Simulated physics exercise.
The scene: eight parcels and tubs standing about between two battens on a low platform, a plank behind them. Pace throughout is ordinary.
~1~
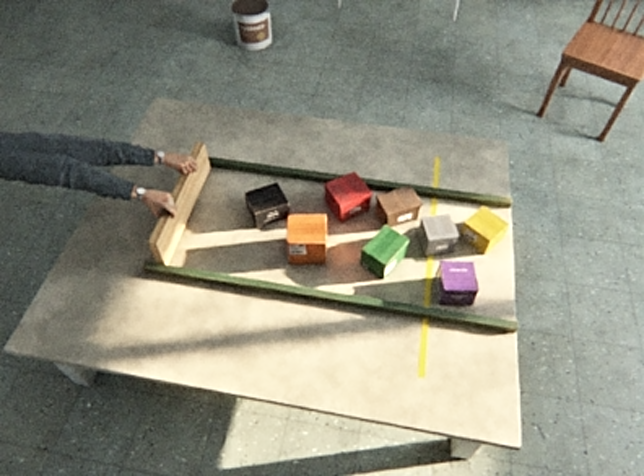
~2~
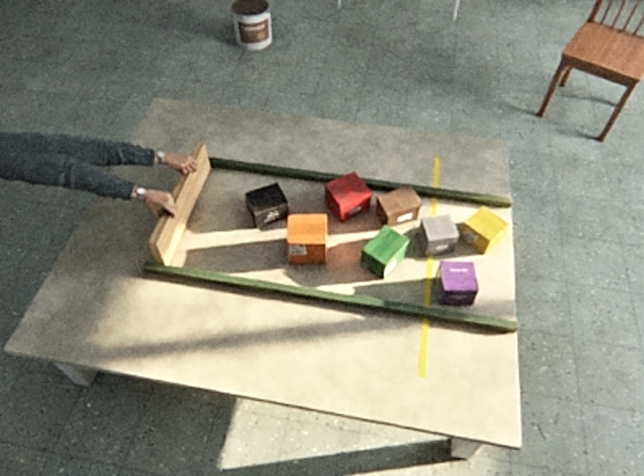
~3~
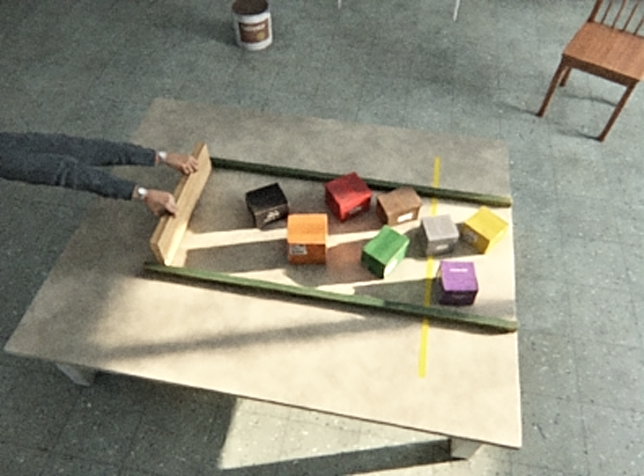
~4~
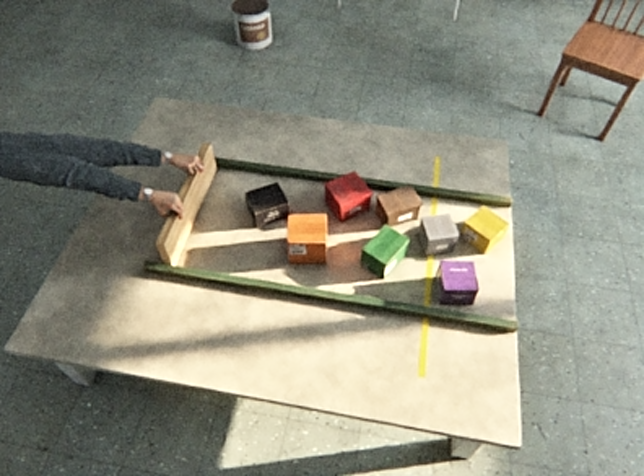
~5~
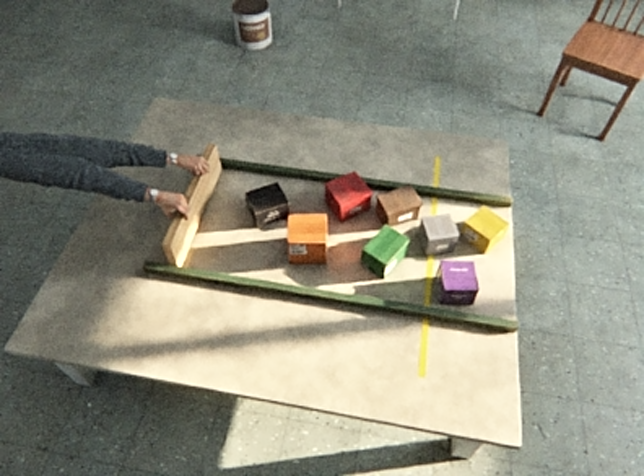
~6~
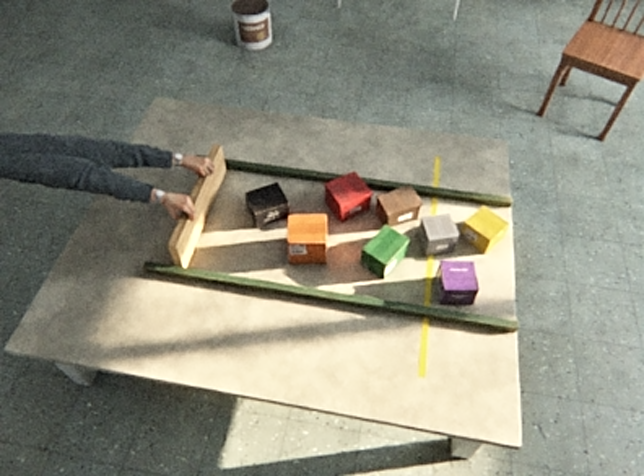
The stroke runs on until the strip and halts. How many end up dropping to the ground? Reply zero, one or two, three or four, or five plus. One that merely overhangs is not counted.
One or two.
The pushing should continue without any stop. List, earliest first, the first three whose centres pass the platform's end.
Yellow parcel, grey tote, purple box.
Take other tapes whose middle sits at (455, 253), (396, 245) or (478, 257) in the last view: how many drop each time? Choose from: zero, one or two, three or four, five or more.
In the order of the places given: 3 or 4; none; five or more.
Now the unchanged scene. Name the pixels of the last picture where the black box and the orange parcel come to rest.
Close to (452, 240); the other close to (452, 265).
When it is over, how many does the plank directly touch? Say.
3 of them.
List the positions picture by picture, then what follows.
Yellow parcel (484, 230); purple box (456, 283); grey tote (437, 235); plank (182, 201); tape (431, 250), in the first picture.
Purple box (456, 283); plank (182, 201), in the second picture.
Grey tote (437, 235); red tote (348, 197), in the third picture.
Yellow parcel (484, 230); brown tote (398, 208), in the fourth picture.
Purple box (457, 283); green parcel (385, 252), in the fifth picture.
Yellow parcel (484, 230); purple box (457, 283); grey tote (437, 235); plank (200, 204); tape (431, 250), in the sixth picture.
Early on, none off yet; yellow parcel at rest near (484, 230); purple box at rest near (457, 283); grey tote at rest near (437, 235).
Finally, the number that fall off is one or two; lost, yellow parcel.
